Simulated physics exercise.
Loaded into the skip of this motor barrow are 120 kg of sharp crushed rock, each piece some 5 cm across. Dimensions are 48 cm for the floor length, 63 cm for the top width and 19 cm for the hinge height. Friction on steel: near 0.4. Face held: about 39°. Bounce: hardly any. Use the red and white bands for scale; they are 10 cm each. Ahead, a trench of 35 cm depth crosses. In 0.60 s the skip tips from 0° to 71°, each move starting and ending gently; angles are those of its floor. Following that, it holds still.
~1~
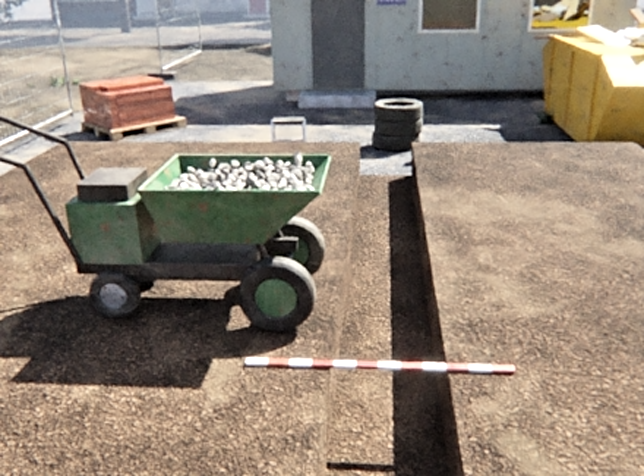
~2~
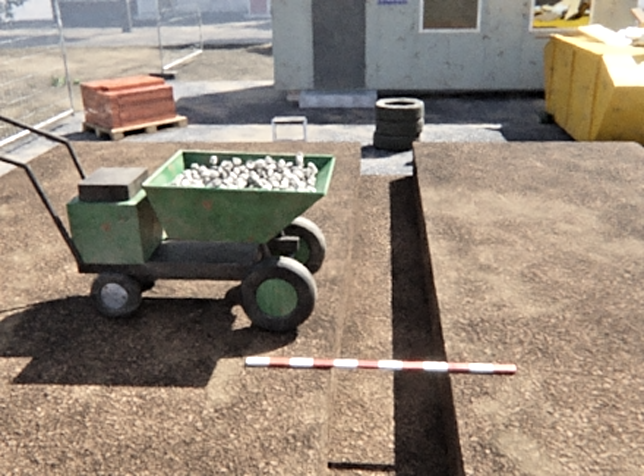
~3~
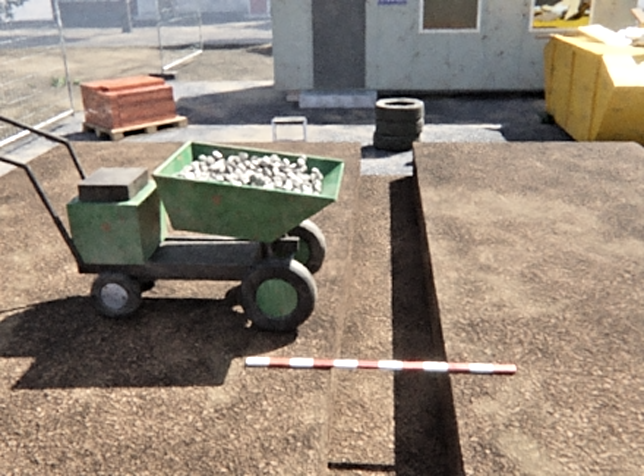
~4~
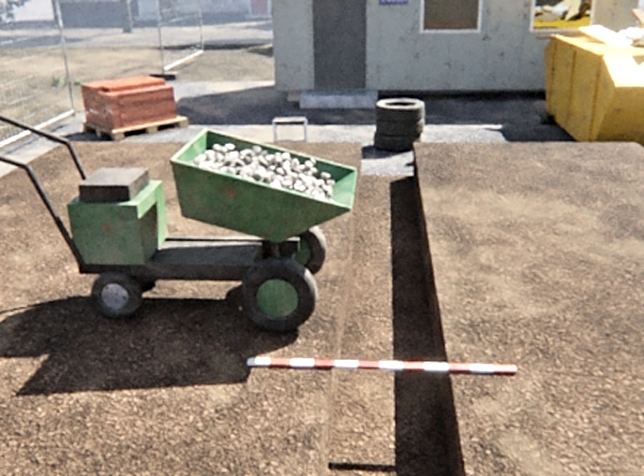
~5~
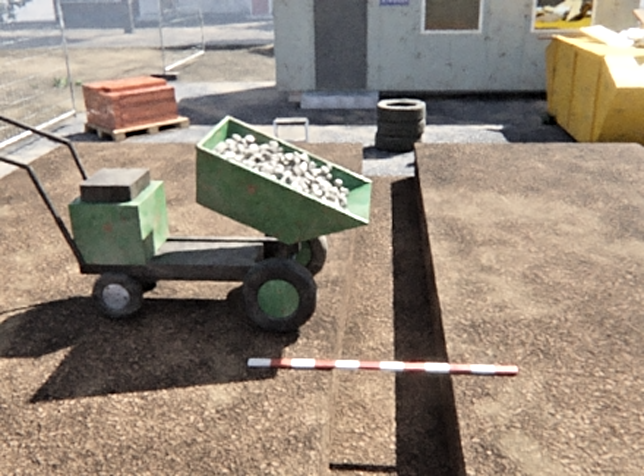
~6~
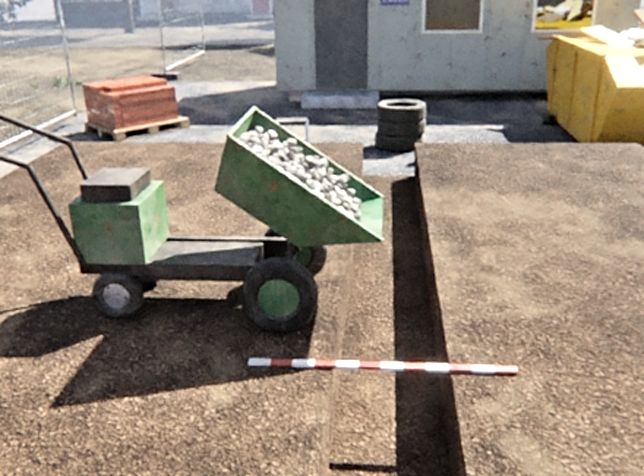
To begin with, a green motor barrow stands beside a narrow trench, its skip level and loaded with pale crushed rock, a red-and-white pole lying across the gap. The skip then tilts forward to the right, slowly at first and then more steeply, while the stones stay inside and the wheels stay put.
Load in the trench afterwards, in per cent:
57 %.
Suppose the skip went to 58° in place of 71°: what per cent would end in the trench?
About 40 per cent would end up in the trench.
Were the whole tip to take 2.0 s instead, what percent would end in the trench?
Roughly 85 per cent.
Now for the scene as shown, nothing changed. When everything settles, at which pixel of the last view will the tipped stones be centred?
Middle at around (434, 341), I'd say.
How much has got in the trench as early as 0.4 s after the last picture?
Close to 25 per cent has got there by then.
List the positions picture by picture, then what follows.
The skip is at 0°, its lip at (320, 193); the top of the load is at (268, 165), in the first picture.
Lip at (325, 194), floor tilted 2°, highest stones at (269, 165), in the second picture.
Lip at (336, 200), floor tilted 7°, highest stones at (222, 163), in the third picture.
The skip is at 15°, its lip at (351, 209); the top of the load is at (227, 155), in the fourth picture.
Lip at (368, 224), floor tilted 25°, highest stones at (232, 146), in the fifth picture.
Lip at (382, 241), floor tilted 36°, highest stones at (254, 138), in the sixth picture.
Then, 0.1 s after the last picture the floor is at 60°, 100 % in the skip; the foremost stones are at (389, 249).
Then, 0.4 s after the last picture the floor is at 71°, 67 % in the skip, 24 % in the trench, 9 % past the trench; the foremost stones are at (463, 304).
Then, 0.7 s after the last picture the floor is at 71°, 8 % in the skip, 48 % in the trench, 44 % past the trench; the foremost stones are at (607, 298).
Then, 2.7 s after the last picture the floor is at 71°, 0 % in the skip, 57 % in the trench, 43 % past the trench; the foremost stones are past the picture's edge.
